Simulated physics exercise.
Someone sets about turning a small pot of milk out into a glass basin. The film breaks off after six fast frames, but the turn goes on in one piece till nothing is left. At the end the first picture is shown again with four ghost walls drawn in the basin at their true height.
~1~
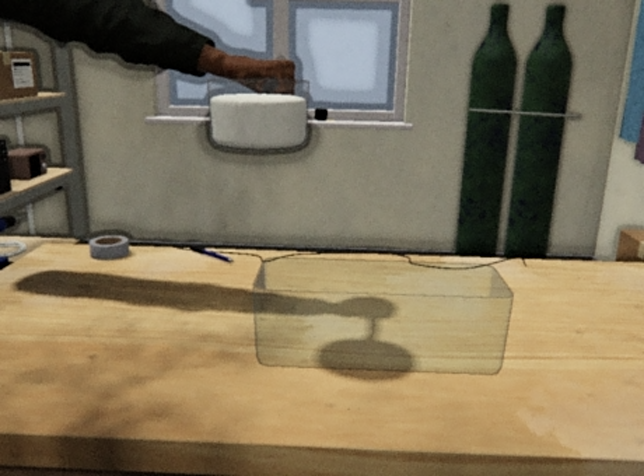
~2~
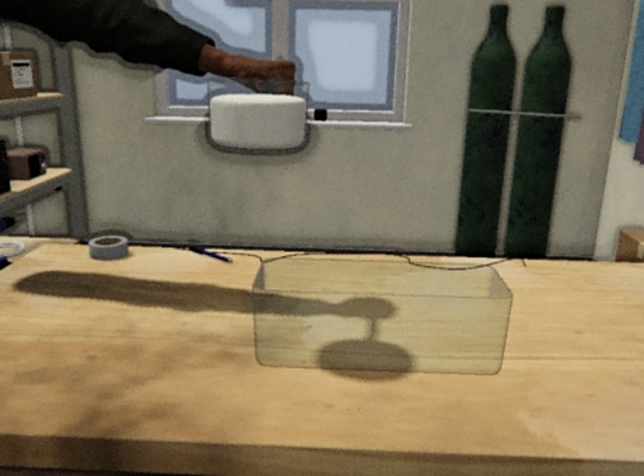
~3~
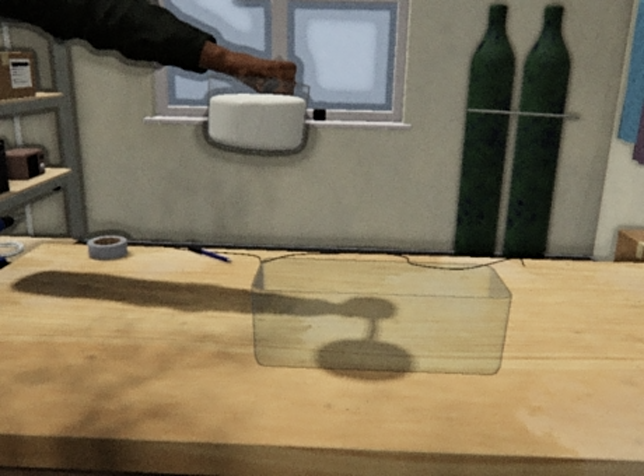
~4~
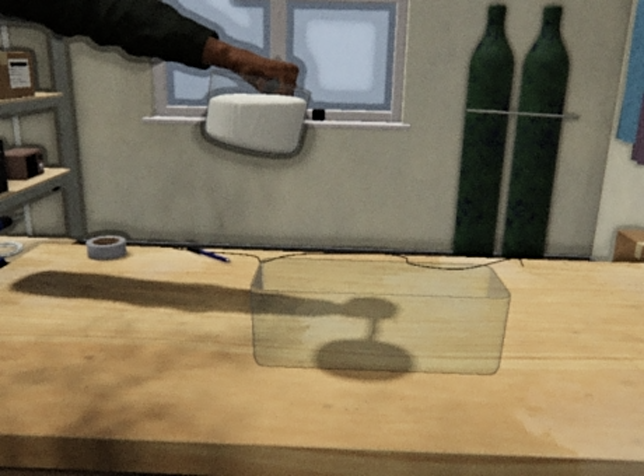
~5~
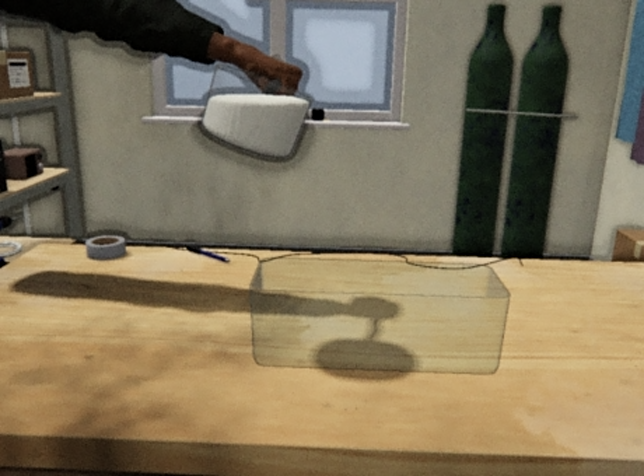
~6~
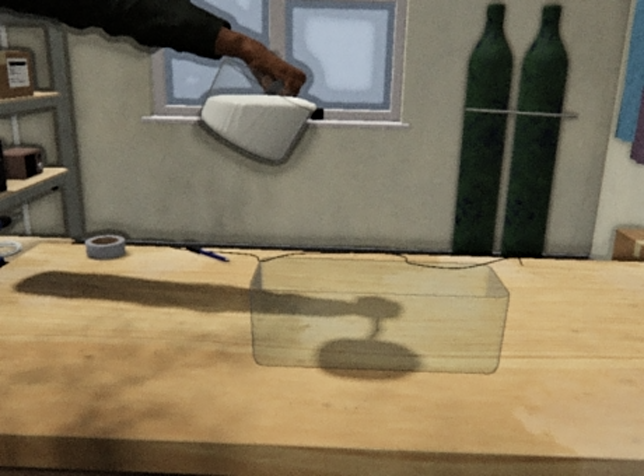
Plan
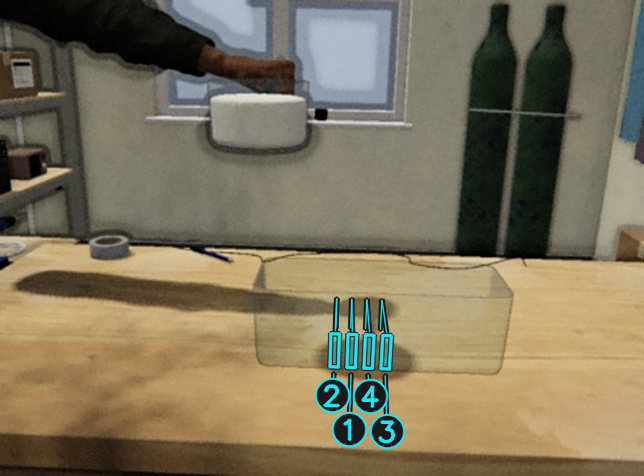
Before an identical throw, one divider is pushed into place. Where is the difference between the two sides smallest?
Position 4 does it best.
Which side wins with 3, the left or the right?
The left one.
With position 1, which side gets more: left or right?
More ends on the right.
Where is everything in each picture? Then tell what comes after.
Upright, lip at (307, 81); basin from (256, 362) to (501, 372); nothing has left yet.
Upright, lip at (307, 82); nothing has left yet.
Tipped about 5°, lip at (308, 86); nothing has left yet.
Tipped about 11°, lip at (309, 91); nothing has left yet.
Tipped about 19°, lip at (311, 99); nothing has left yet.
Tipped about 29°, lip at (312, 108); milk is over the lip, down to (312, 108).
On the marked copy, 1 at (350, 374); 2 at (333, 373); 3 at (385, 375); 4 at (368, 374).
If 1 is chosen, about 27 % ends left of the wall and 71 % right of it.
If 2 is chosen, about 10 % ends left of the wall and 89 % right of it.
If 3 is chosen, about 79 % ends left of the wall and 19 % right of it.
If 4 is chosen, about 48 % ends left of the wall and 51 % right of it.
